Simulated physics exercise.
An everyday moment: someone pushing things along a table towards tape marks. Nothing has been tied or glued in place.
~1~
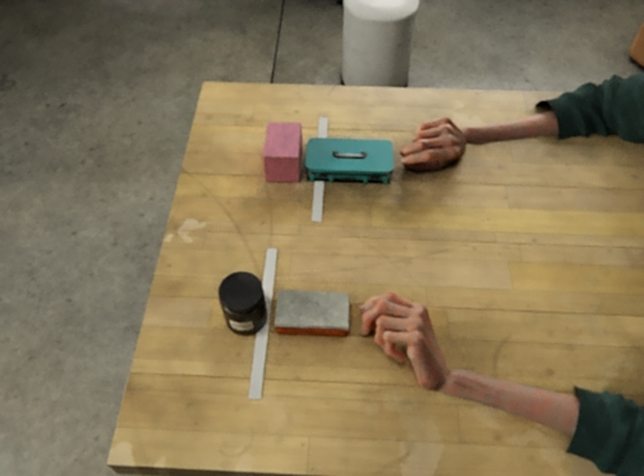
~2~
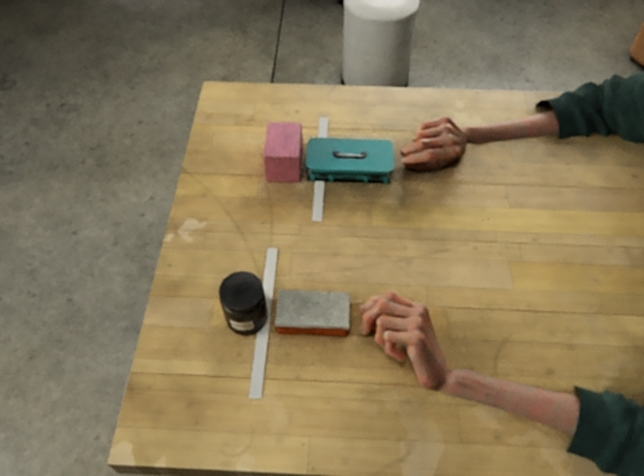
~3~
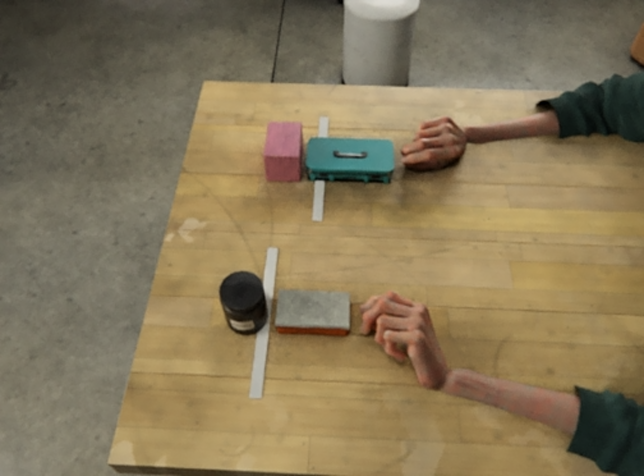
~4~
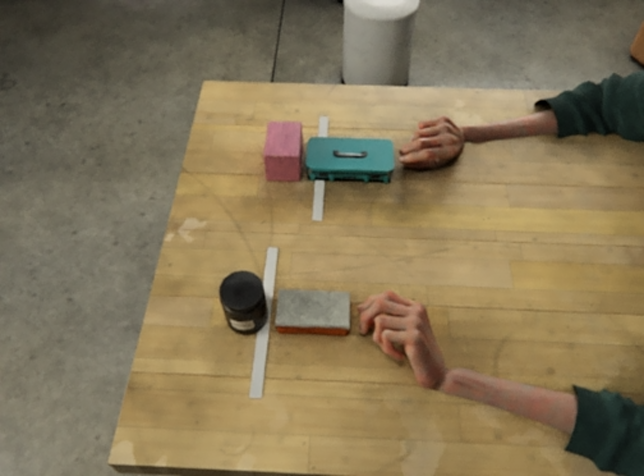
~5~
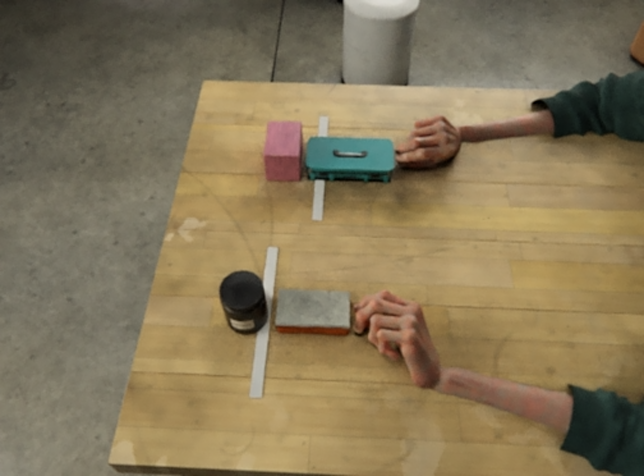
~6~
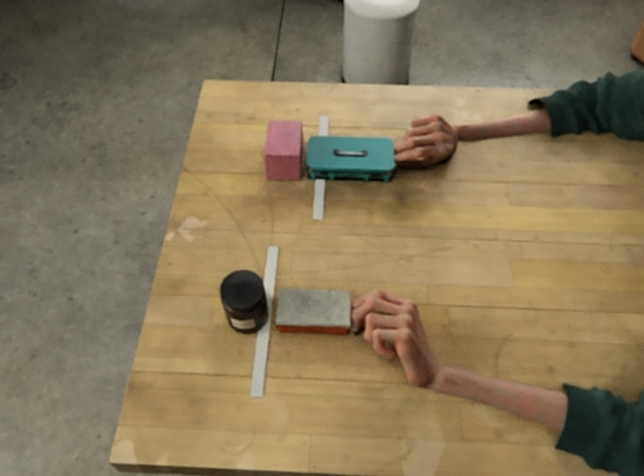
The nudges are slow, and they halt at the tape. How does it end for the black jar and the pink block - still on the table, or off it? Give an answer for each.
At the finish the black jar is still on the table; the pink block is still on the table.
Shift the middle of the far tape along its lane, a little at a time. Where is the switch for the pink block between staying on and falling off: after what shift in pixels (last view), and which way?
Move it left about 32 pixels and it flips.
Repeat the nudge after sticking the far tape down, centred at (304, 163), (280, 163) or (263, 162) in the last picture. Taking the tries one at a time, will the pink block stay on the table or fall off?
Settles in time; runs on too far; runs on too far.
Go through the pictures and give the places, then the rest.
Black jar (244, 304); pink block (284, 152); orange sponge (313, 314), in the first picture.
Pink block (284, 152); turquoise case (349, 161), in the second picture.
Black jar (244, 304); orange sponge (313, 313), in the third picture.
Pink block (284, 152); turquoise case (350, 160), in the fourth picture.
Black jar (245, 303); orange sponge (313, 313), in the fifth picture.
Black jar (245, 302); pink block (285, 151); turquoise case (350, 159), in the sixth picture.
Then, 0.46 s on from there, black jar displaced a little near (222, 301); pink block displaced a little near (263, 150).
Then, 0.76 s on from there, black jar displaced about its own width near (197, 300); pink block displaced about its own width near (243, 149).
Then, 1.04 s on from there, black jar displaced well along near (175, 299); pink block displaced about its own width near (225, 147).
In the end, the black jar stays on the table, near (162, 299); the pink block stays on the table, near (214, 148).
